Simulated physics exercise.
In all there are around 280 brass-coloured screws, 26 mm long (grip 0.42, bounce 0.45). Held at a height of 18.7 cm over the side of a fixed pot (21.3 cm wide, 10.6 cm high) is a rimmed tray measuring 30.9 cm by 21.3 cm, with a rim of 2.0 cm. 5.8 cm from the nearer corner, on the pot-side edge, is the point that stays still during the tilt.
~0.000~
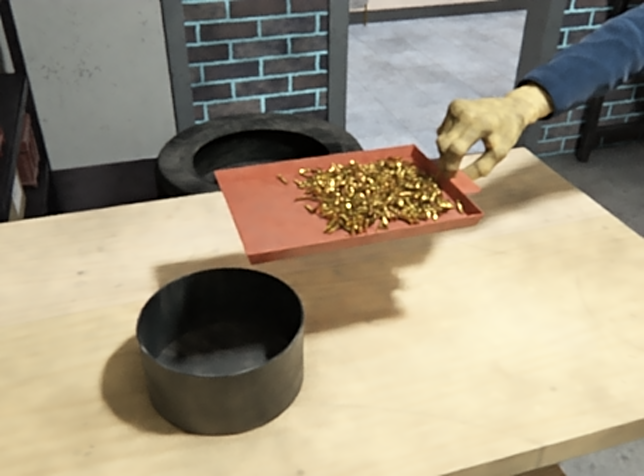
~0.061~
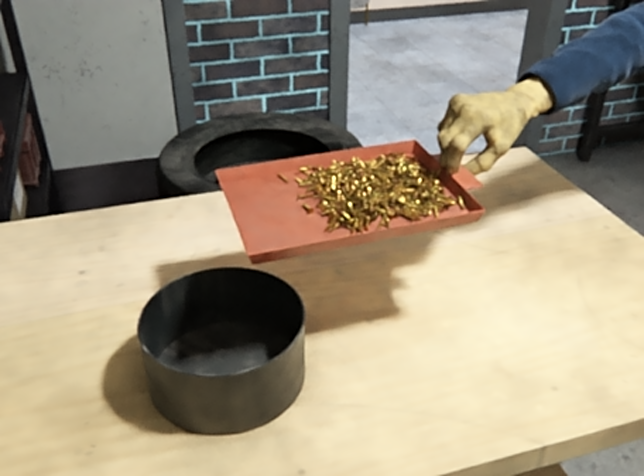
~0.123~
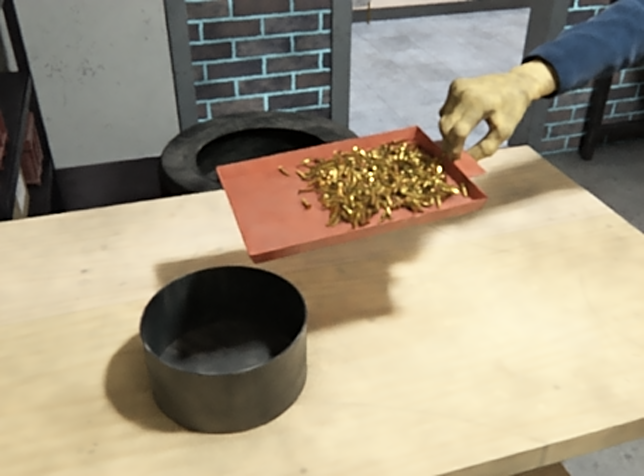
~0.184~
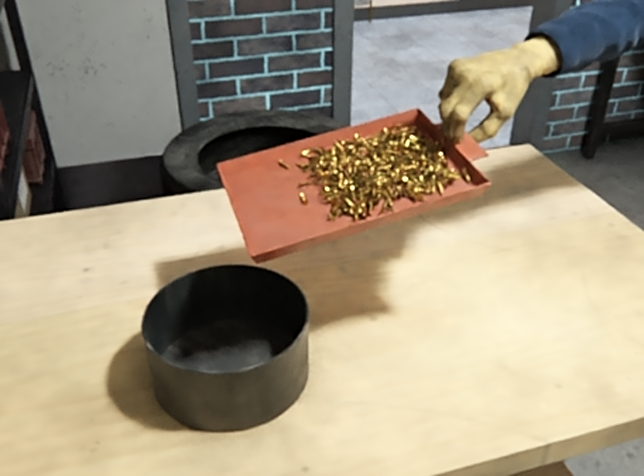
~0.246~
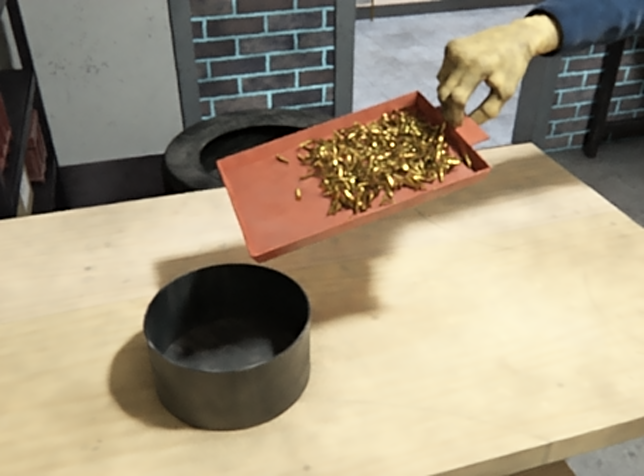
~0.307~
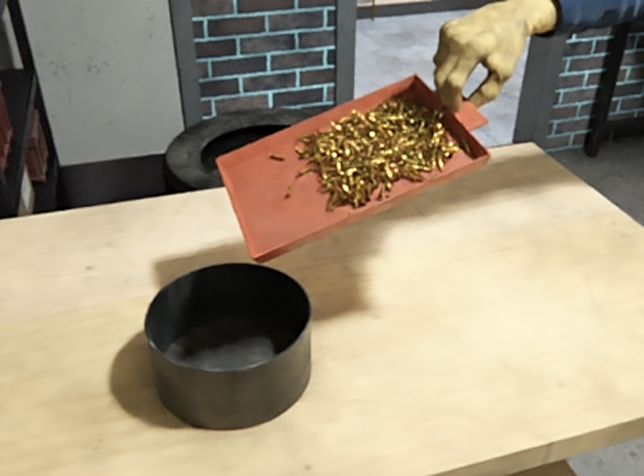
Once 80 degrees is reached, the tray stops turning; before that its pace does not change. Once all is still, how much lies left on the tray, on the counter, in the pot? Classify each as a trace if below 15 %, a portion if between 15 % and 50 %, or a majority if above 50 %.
Left on the tray: A trace. Counter: A trace. Pot: A majority.
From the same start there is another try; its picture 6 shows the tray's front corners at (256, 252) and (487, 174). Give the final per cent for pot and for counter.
Final per cent - pot 100, counter 0.
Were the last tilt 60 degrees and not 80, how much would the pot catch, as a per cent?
Estimate: Roughly 80 percent.
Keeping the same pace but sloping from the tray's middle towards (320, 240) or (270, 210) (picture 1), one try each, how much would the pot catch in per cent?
Near 80 and 30 percent, in that order.
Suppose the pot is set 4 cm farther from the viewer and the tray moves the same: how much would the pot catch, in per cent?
In that setup it would come to near 95 per cent.
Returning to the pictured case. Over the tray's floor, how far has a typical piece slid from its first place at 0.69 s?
About 12 cm.
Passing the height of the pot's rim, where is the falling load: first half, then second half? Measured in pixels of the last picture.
I'd mark about (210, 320) for the first half and about (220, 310) for the second.
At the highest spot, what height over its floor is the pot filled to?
I'd say near 3.0 centimetres.
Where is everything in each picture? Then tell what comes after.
Tray tilt 0 degrees, front corners at (251, 251) and (478, 212); middle of the pieces at (373, 195); pot at (221, 316), in the first frame.
Tray tilt 1 degrees, front corners at (252, 251) and (479, 208); middle of the pieces at (374, 192), in the second frame.
Tray tilt 5 degrees, front corners at (253, 251) and (482, 196), lowest corner left front; middle of the pieces at (376, 183), in the third frame.
Tray tilt 10 degrees, front corners at (254, 251) and (484, 181), lowest corner left front; middle of the pieces at (377, 171), in the fourth frame.
Tray tilt 14 degrees, front corners at (255, 252) and (485, 167), lowest corner left front; middle of the pieces at (377, 160), in the fifth frame.
Tray tilt 19 degrees, front corners at (255, 253) and (484, 153), lowest corner left front; middle of the pieces at (375, 150); pot at (229, 311). The tray's pace is about 75 degrees a second, in the sixth frame.
Then, at 0.69 s, tilt 49 degrees; the tray holds 100 %, the pot 0 %.
Then, at 0.94 s, tilt 68 degrees; the tray holds 35 %, the pot 30 %.
After 1.31 s, tilt 80 degrees; the tray holds 5 %, the pot 90 %.
In the end, at 2.4 s, tray 0 %, counter 5 %, pot 95 %.
